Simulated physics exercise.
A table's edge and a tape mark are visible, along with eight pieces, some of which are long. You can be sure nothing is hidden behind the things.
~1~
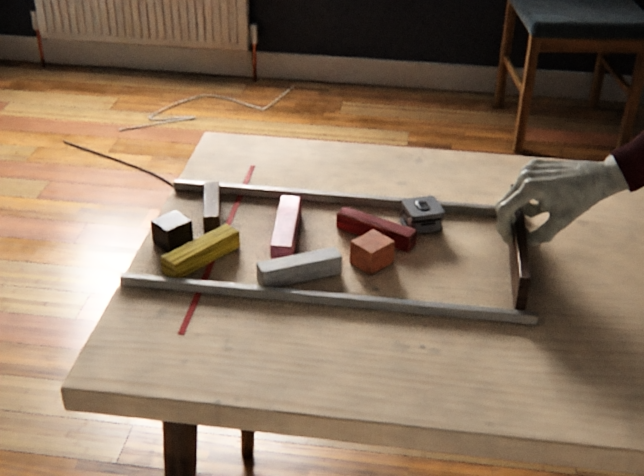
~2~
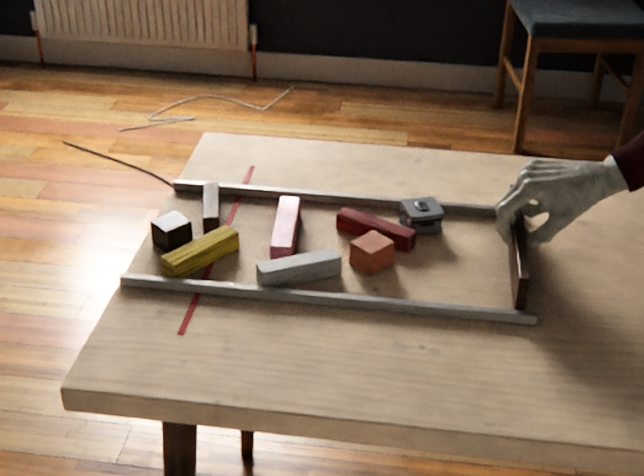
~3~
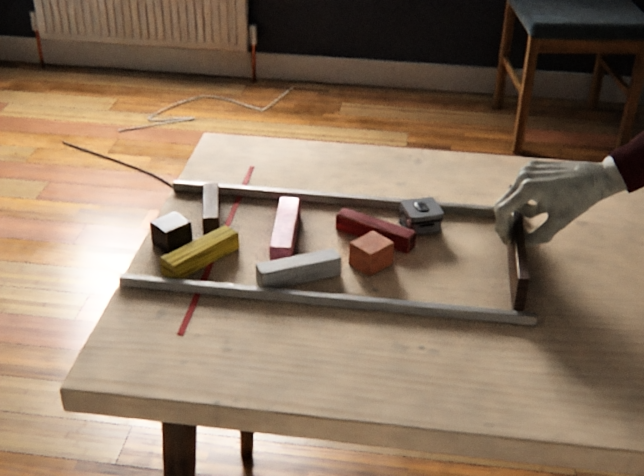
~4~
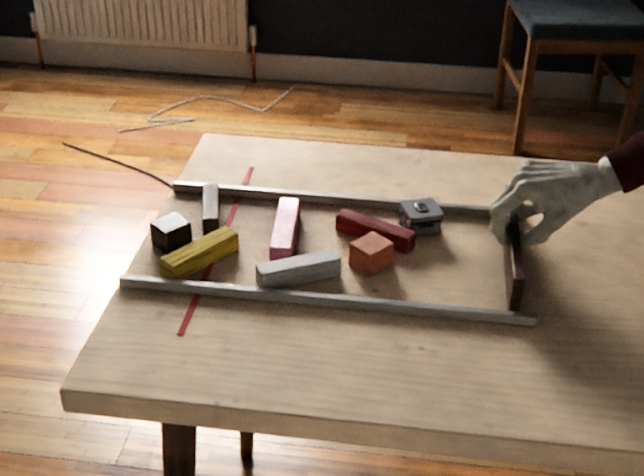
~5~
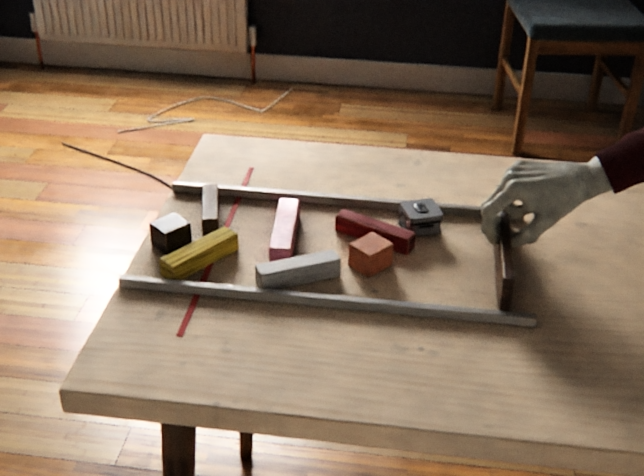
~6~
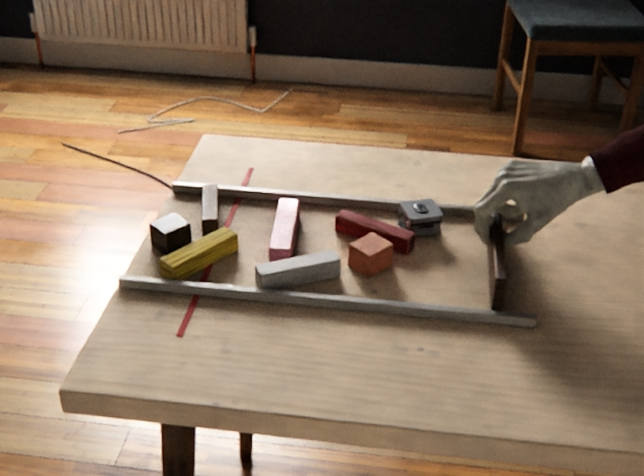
We see a gloved-looking pale hand holding a dark upright board between two rails on a wooden table, sliding it slightly left toward a group of small coloured blocks and a grey case, which all stay still.
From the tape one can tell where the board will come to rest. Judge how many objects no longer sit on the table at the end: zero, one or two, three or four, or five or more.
Fallen: Three or four.
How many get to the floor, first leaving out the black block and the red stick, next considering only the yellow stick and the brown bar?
The count is 1 in the first case and 1 in the second.
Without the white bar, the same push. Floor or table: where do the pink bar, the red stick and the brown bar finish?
As for the pink bar, it is retained; the red stick is retained; the brown bar is not retained.
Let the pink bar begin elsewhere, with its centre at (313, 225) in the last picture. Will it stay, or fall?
It simply keeps its place on top.
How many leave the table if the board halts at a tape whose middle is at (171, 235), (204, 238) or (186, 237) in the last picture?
Tallies in the order asked: 6, 3, 4.
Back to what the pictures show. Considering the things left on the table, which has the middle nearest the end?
It's the pink bar that ends up nearest.
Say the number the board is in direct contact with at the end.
All in all, 4.
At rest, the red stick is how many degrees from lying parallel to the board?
About 35 degrees.
Early on, none off yet; black block at rest near (171, 234); brown bar at rest near (210, 210); yellow stick at rest near (200, 254).
A while later, none off yet; black block travelled about its own width near (151, 232); brown bar travelled a little near (184, 209); yellow stick travelled a little near (163, 252).
Finally, the number that fall off is three or four; lost, yellow stick, brown bar and black block.
